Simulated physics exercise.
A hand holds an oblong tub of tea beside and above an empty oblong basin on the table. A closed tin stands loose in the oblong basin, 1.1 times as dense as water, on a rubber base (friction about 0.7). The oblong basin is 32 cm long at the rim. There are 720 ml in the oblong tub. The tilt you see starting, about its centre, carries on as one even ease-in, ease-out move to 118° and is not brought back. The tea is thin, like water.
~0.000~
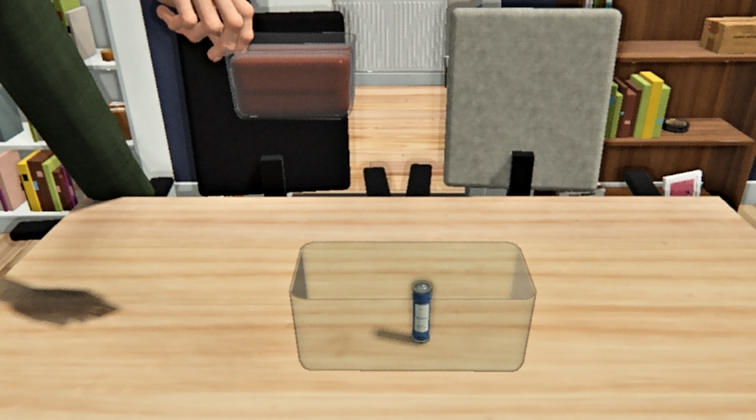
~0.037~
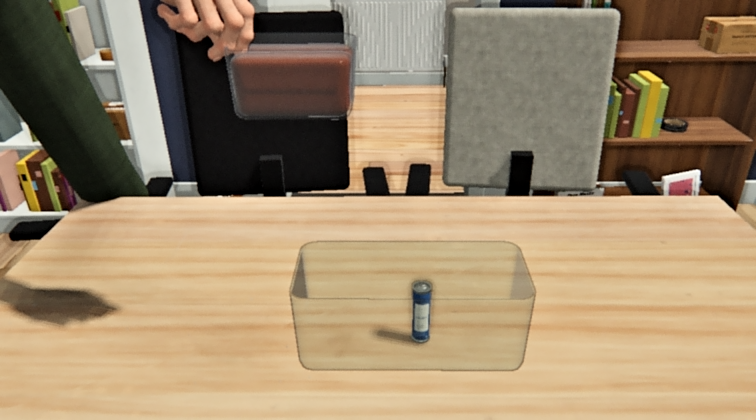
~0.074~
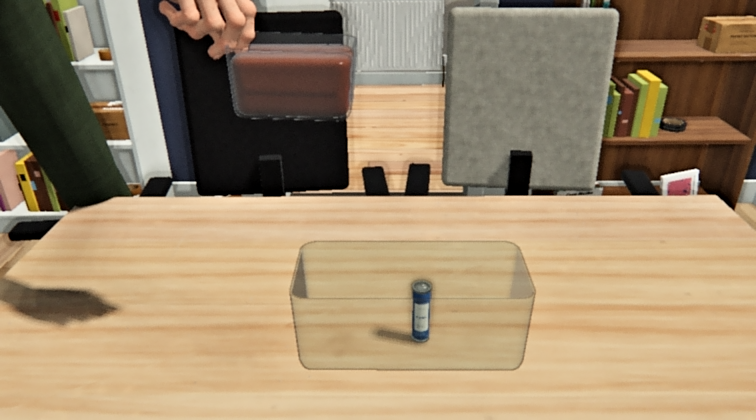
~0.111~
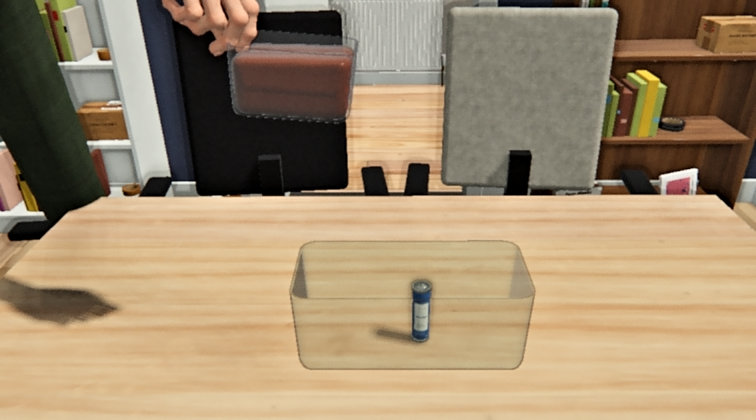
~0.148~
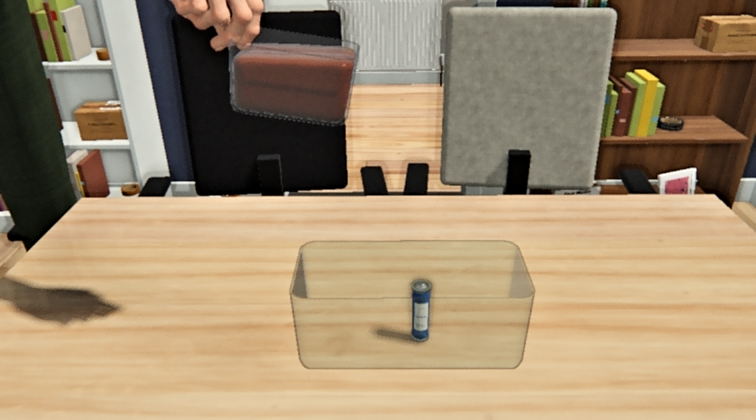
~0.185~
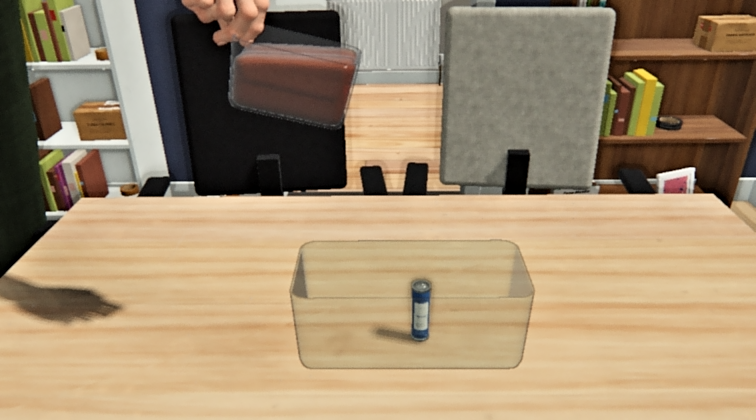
A hand slowly tilts a tub of reddish-brown liquid rightward above a clear basin.
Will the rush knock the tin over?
The tin remains upright.
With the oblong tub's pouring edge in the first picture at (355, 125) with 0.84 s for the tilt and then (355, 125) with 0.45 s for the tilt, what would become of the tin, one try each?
First it topples; then it topples.
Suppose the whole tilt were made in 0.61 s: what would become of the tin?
Then it topples.
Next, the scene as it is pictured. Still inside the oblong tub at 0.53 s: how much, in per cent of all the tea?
About 40 per cent.
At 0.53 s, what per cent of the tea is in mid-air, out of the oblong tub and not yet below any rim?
Some 56 per cent.
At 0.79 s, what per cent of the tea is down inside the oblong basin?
About 78 per cent.
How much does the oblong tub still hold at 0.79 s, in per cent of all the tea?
About 3 per cent.
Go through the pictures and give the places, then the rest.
The first picture shows tilt 0°; pouring edge (353, 43); surface from (236, 52) to (352, 51); the oblong basin's rim runs from (296, 270) to (527, 270); the tin's top is at (422, 290).
The second picture shows tilt 1°; pouring edge (354, 44); surface from (237, 52) to (352, 52).
The third picture shows tilt 2°; pouring edge (355, 46); surface from (237, 51) to (353, 52).
The fourth picture shows tilt 5°; pouring edge (356, 49); surface from (238, 51) to (354, 53).
The fifth picture shows tilt 9°; pouring edge (358, 53); surface from (239, 52) to (356, 55).
The sixth picture shows tilt 14°; pouring edge (359, 59); surface from (241, 52) to (357, 56).
By 0.53 s the tilt is 83° and 39 per cent is still to pour; the tin stands where it began.
By 0.79 s the tilt is 117° and 3 per cent is still to pour; the tin stands where it began.
By 1.05 s the tilt is 118° and 0 per cent is still to pour; the tin stands 1 cm from where it began.
By 1.34 s the tilt is 118° and 0 per cent is still to pour; the tin stands 1 cm from where it began.
At rest the tin stands 1 cm from where it began.
